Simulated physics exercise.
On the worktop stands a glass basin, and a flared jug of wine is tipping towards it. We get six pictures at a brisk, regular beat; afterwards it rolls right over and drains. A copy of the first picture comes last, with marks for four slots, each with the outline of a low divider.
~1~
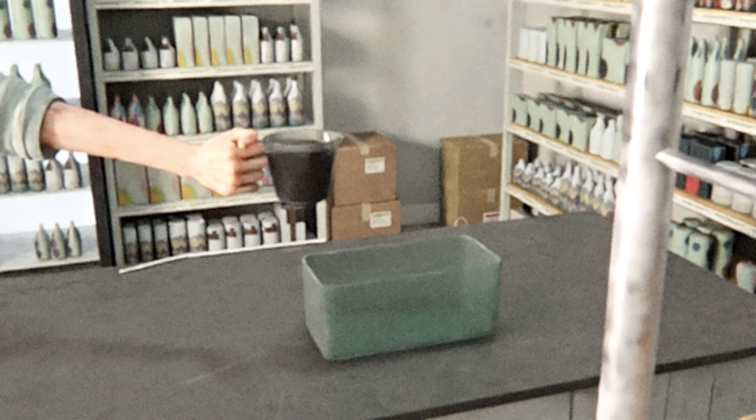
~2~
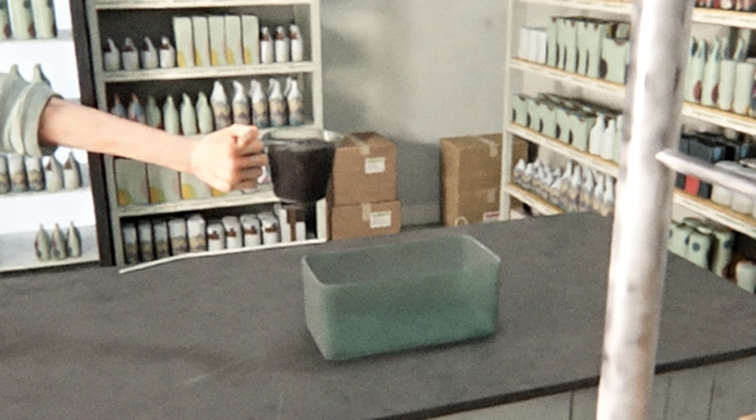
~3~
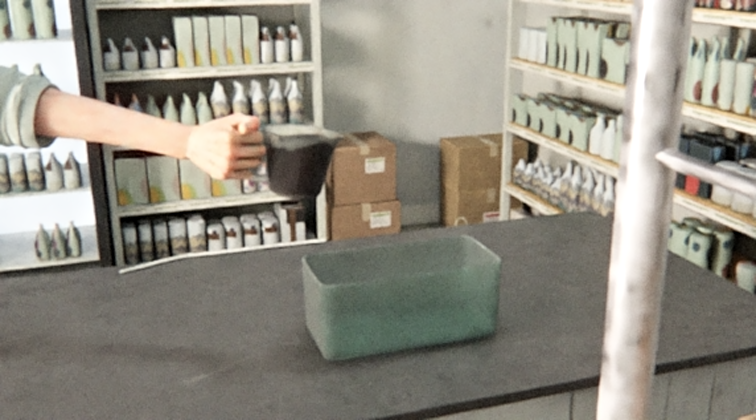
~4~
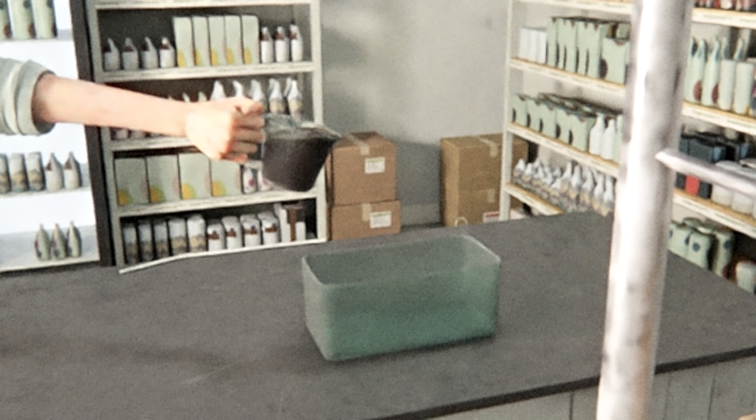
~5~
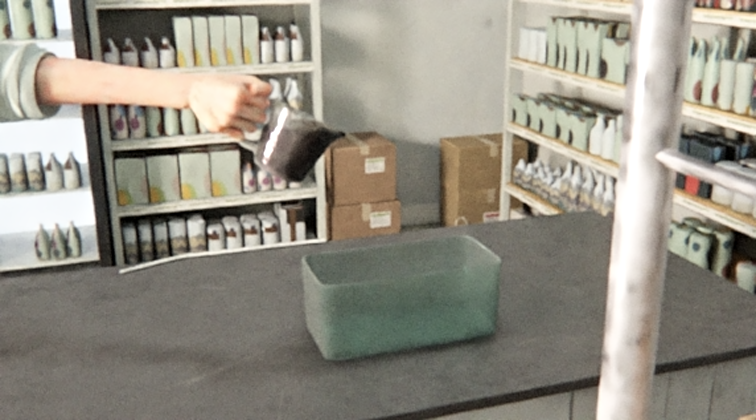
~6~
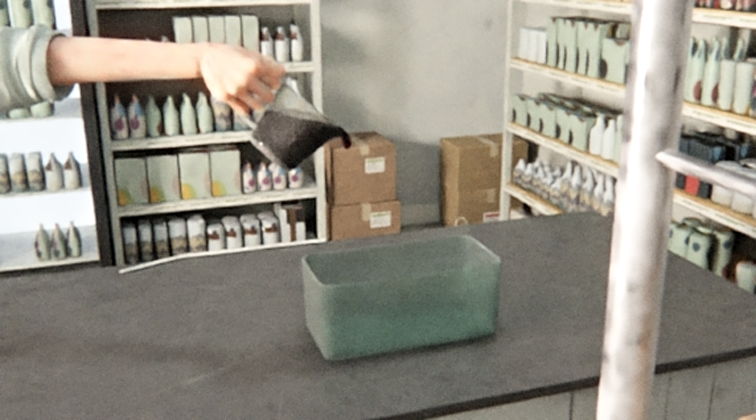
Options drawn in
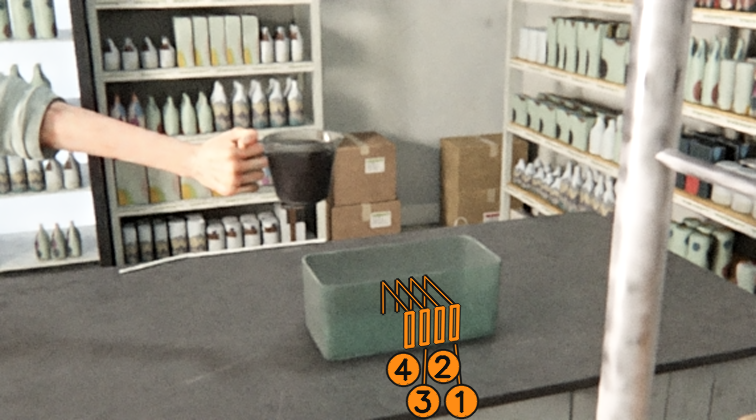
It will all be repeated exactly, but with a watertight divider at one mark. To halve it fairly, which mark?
The answer is place 2.
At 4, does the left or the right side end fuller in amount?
The right one.
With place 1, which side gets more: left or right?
More ends on the left.
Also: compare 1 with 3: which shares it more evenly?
It is 3.
On the marked copy, 1 at (455, 344); 2 at (440, 346); 3 at (425, 349); 4 at (410, 351).
Choosing 1, about 85 % ends left of the wall and 6 % right of it; 9 % is lost outside.
Choosing 2, about 52 % ends left of the wall and 41 % right of it; 7 % is lost outside.
Choosing 3, about 22 % ends left of the wall and 69 % right of it; 9 % is lost outside.
Choosing 4, about 14 % ends left of the wall and 76 % right of it; 10 % is lost outside.
